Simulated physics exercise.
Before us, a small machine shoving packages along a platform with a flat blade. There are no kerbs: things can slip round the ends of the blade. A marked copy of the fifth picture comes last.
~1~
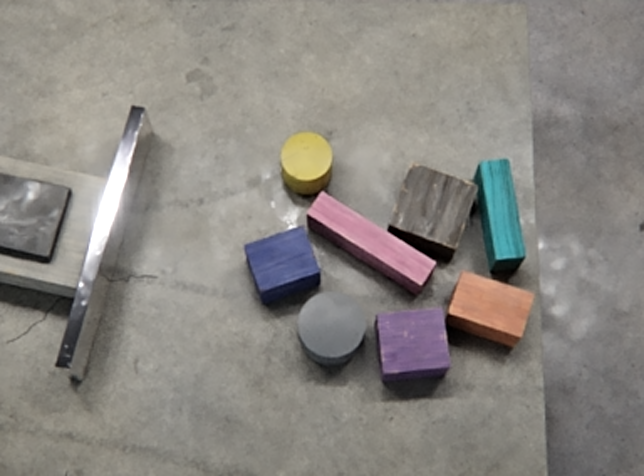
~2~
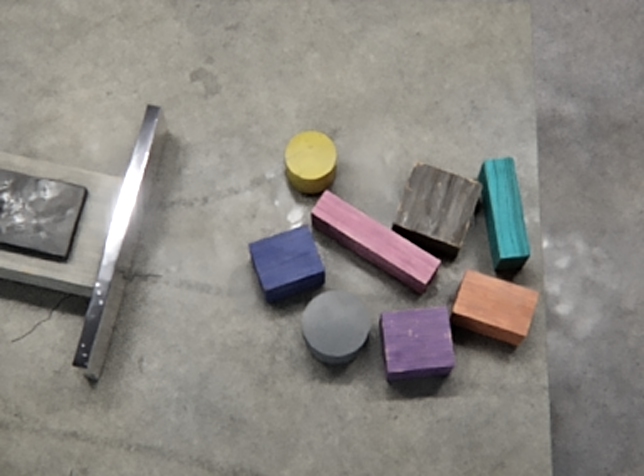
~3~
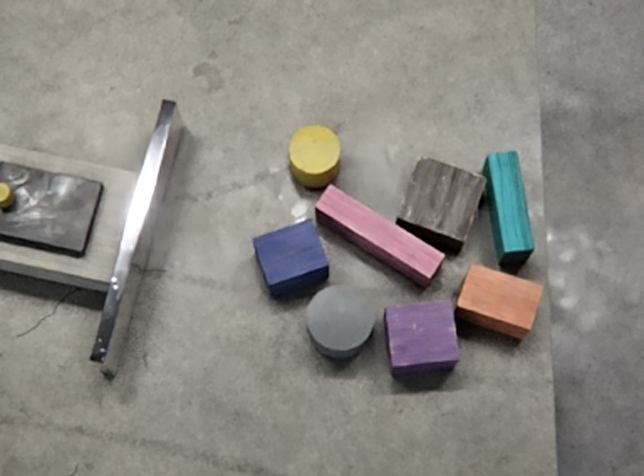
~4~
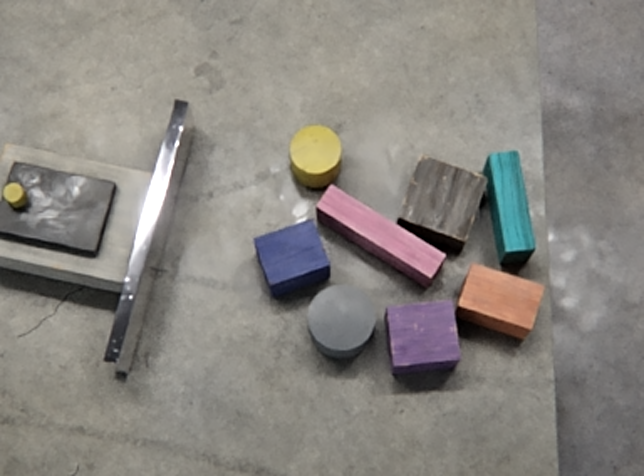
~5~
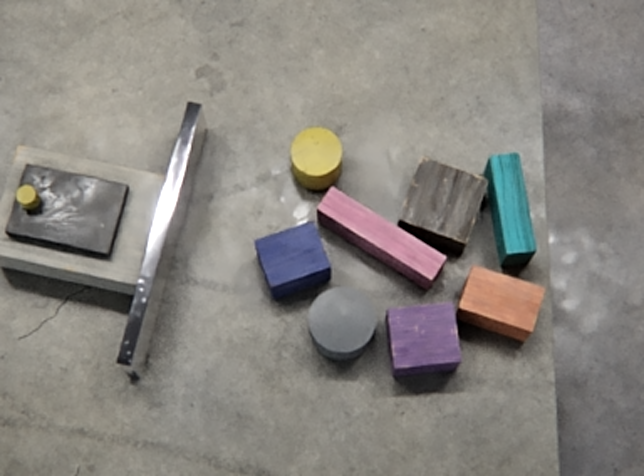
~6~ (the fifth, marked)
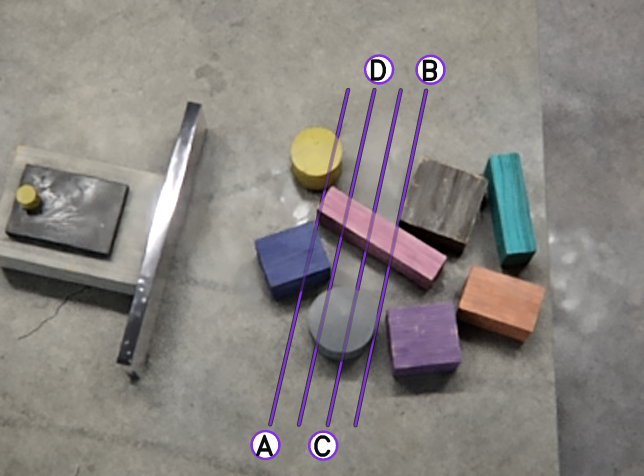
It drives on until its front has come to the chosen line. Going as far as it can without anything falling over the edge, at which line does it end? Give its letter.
Stop at B.
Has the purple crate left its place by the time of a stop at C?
By then, yes.
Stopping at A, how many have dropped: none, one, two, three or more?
The count is none.
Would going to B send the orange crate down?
No.
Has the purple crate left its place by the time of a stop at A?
By then, no.
On the marked copy, A at (311, 249); B at (392, 250); C at (366, 250); D at (338, 250).
Following B. Soon after the start, robot (158, 212); turquoise stick (509, 210); orange crate (498, 303).
Later, robot (242, 212); pink bar (403, 246); yellow canister (378, 168).
In the end, robot (303, 213); orange crate (541, 319); turquoise stick (537, 218); nothing has fallen.
As for the rest, A is safe but short; C is safe but short; D is safe but short.
